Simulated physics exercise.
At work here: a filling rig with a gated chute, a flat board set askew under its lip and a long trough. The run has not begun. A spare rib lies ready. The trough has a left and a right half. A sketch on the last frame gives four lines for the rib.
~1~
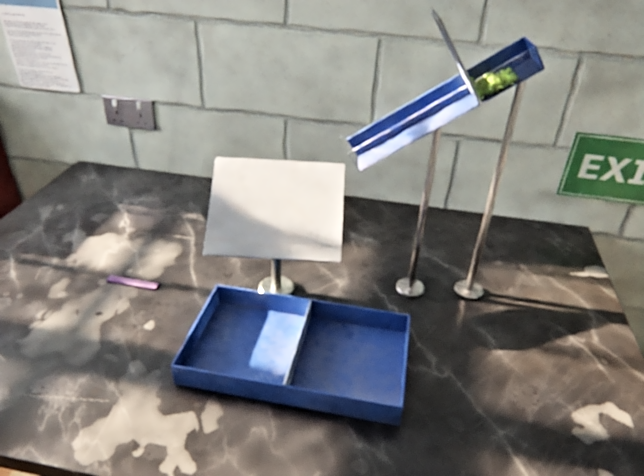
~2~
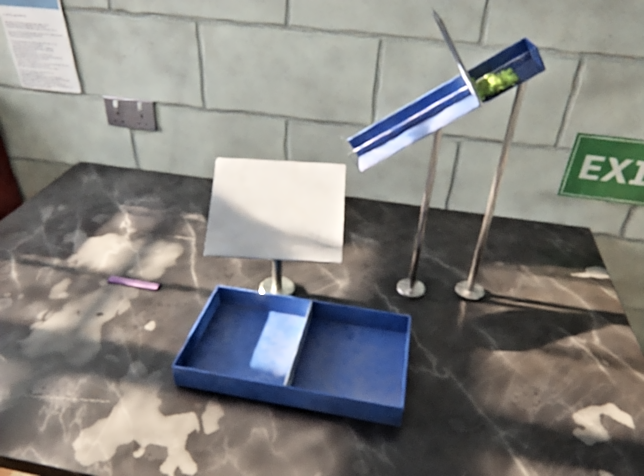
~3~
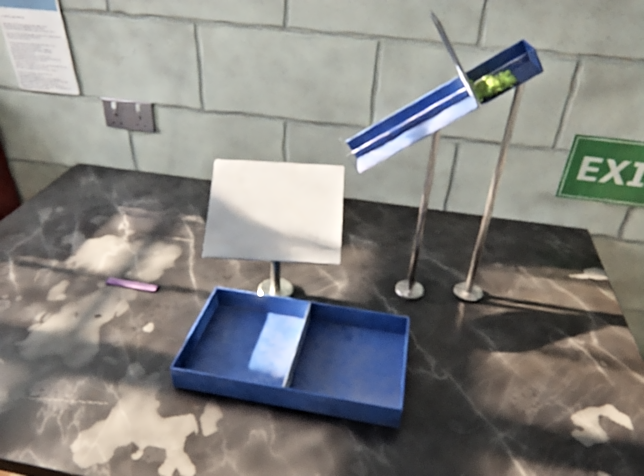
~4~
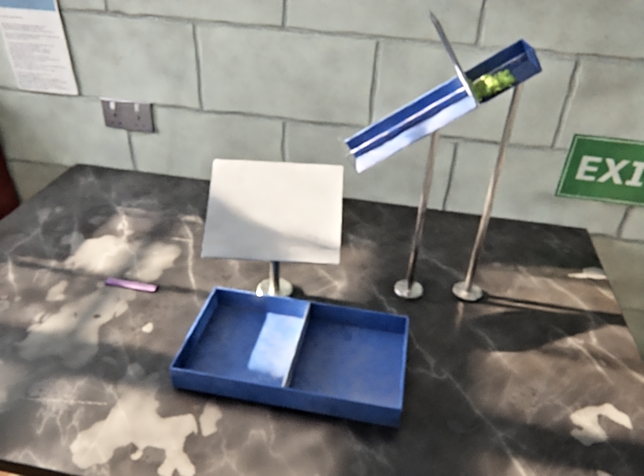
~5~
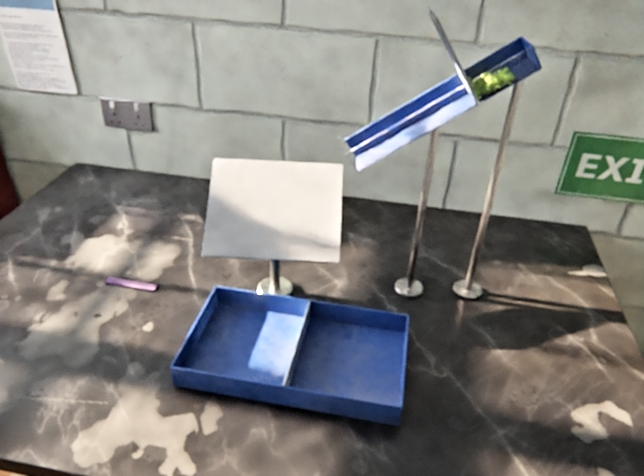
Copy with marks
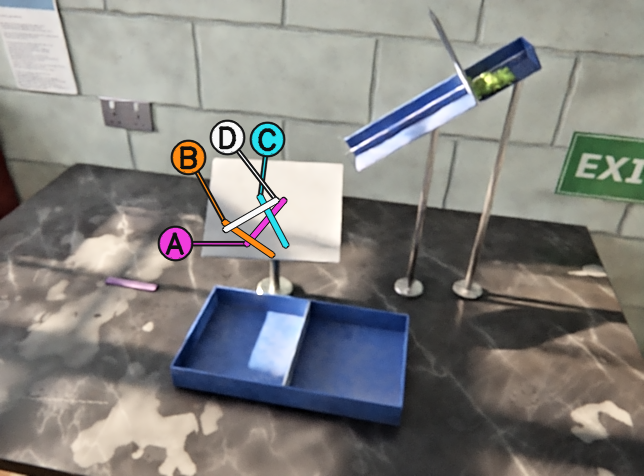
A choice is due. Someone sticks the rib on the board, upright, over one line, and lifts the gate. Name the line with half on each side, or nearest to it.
The answer is line C.
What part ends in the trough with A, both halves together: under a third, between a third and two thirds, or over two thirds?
It is over two thirds.
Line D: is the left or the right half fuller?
The left half.
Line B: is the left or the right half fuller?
More lands on the left.
On the marked copy, line A from (283, 200) to (246, 243); line B from (224, 222) to (271, 254); line C from (260, 196) to (285, 245); line D from (276, 200) to (225, 229).
Choosing A, of what is caught, all but a few in the left half, a small share in the right.
Choosing B, of what is caught, the bulk in the left half, a small share in the right.
Choosing C, of what is caught, close to half in the left half, close to half in the right.
Choosing D, of what is caught, all but a few in the left half, a small share in the right.
